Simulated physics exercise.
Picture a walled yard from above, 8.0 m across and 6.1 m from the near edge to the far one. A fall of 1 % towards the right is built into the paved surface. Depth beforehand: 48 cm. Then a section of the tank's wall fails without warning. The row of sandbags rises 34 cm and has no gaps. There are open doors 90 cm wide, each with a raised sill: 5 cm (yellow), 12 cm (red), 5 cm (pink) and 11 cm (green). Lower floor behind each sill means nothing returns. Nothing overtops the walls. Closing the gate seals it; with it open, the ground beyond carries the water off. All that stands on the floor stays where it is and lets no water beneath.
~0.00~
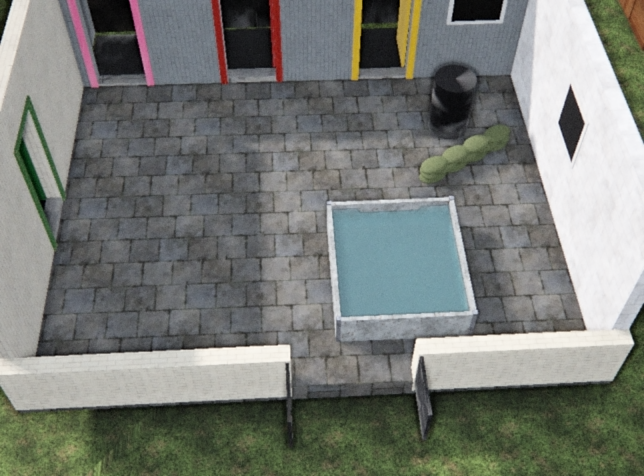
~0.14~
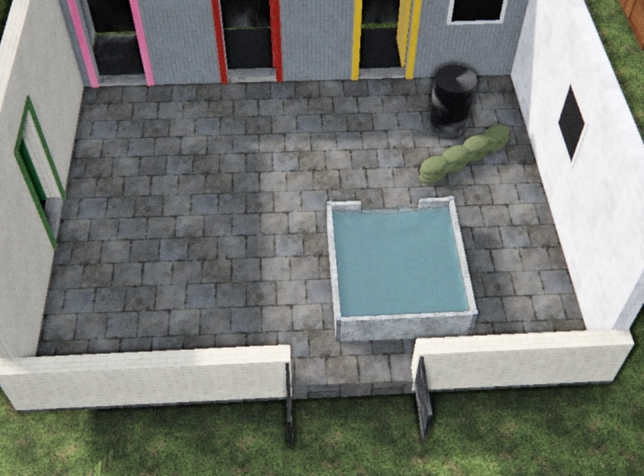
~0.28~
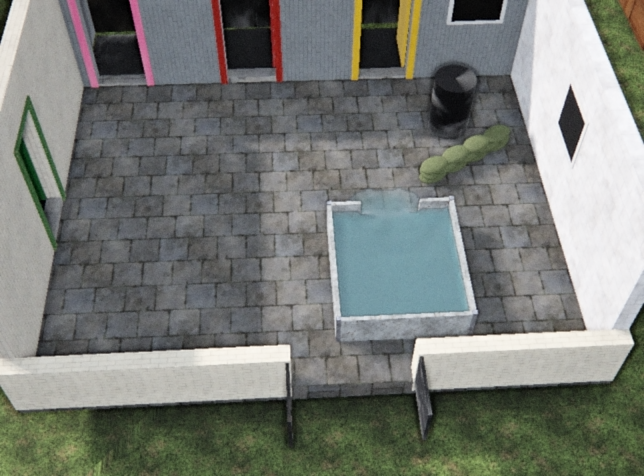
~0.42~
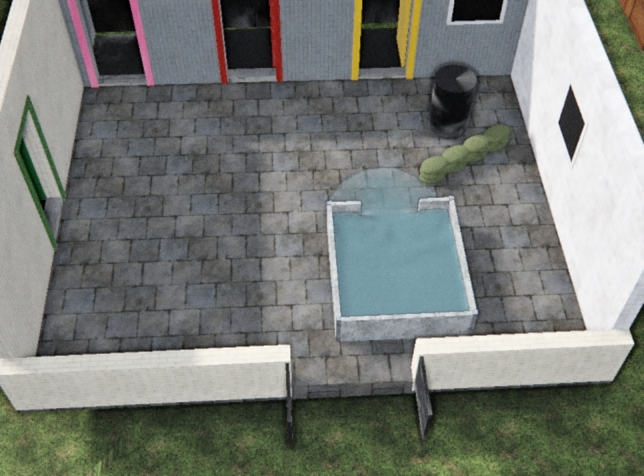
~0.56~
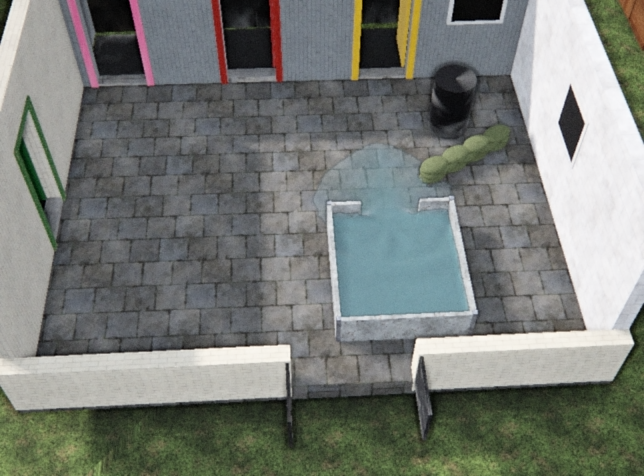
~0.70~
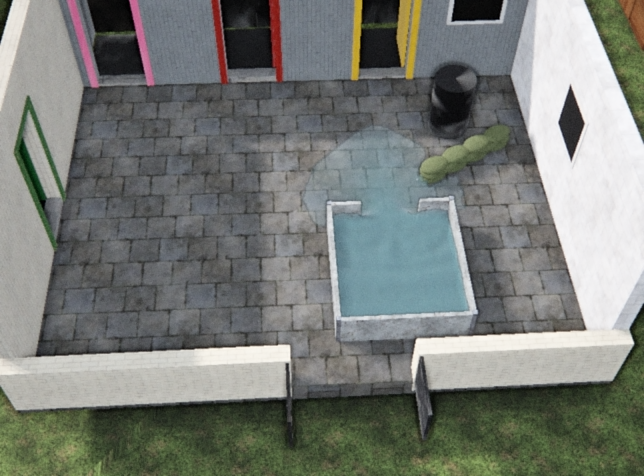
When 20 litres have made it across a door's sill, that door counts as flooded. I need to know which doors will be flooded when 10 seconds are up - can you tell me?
Result: The yellow door tops the limit; the red door never tops the limit; the pink door never tops the limit; the green door never tops the limit.
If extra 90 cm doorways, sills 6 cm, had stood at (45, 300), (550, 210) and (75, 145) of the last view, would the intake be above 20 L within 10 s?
In turn: Below, not over, under.
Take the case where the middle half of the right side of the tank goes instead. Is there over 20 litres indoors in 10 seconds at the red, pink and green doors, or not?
Result: Red limit not passed, pink limit not passed, green limit not passed.
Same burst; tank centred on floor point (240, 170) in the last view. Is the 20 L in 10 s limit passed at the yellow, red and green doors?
Checking each door against the limit: Yellow does not exceed it, red tops it, green does not exceed it.
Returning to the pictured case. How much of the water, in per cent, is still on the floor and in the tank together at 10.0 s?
Around 86 percent of the water.
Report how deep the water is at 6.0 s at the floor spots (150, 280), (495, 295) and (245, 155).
First spot near 0 cm, second near 0 cm, third near 2 cm.
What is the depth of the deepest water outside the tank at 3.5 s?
About 18 cm.
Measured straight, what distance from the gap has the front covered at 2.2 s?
Distance: Approx. 4.0 m.
After 1.4 s water covers 20 % of the floor and is deepest (28 cm) near (387, 219); yellow door 7 cm at the sill, 0 L in, red door not reached, pink door not reached, green door not reached.
After 2.2 s water covers 25 % of the floor and is deepest (24 cm) near (387, 219); yellow door 15 cm at the sill, 41 L in, red door 6 cm at the sill, 0 L in, pink door not reached, green door not reached.
After 3.5 s water covers 35 % of the floor and is deepest (18 cm) near (407, 83); yellow door 16 cm at the sill, 136 L in, red door 10 cm at the sill, 0 L in, pink door 2 cm at the sill, 0 L in, green door not reached.
After 6.0 s water covers 45 % of the floor and is deepest (12 cm) near (514, 86); yellow door 12 cm at the sill, 215 L in, red door 7 cm at the sill, 0 L in, pink door 4 cm at the sill, 0 L in, green door not reached.
After 10.0 s water covers 75 % of the floor and is deepest (10 cm) near (514, 86); yellow door 8 cm at the sill, 255 L in, red door 4 cm at the sill, 0 L in, pink door 4 cm at the sill, 1 L in, green door 2 cm at the sill, 0 L in.
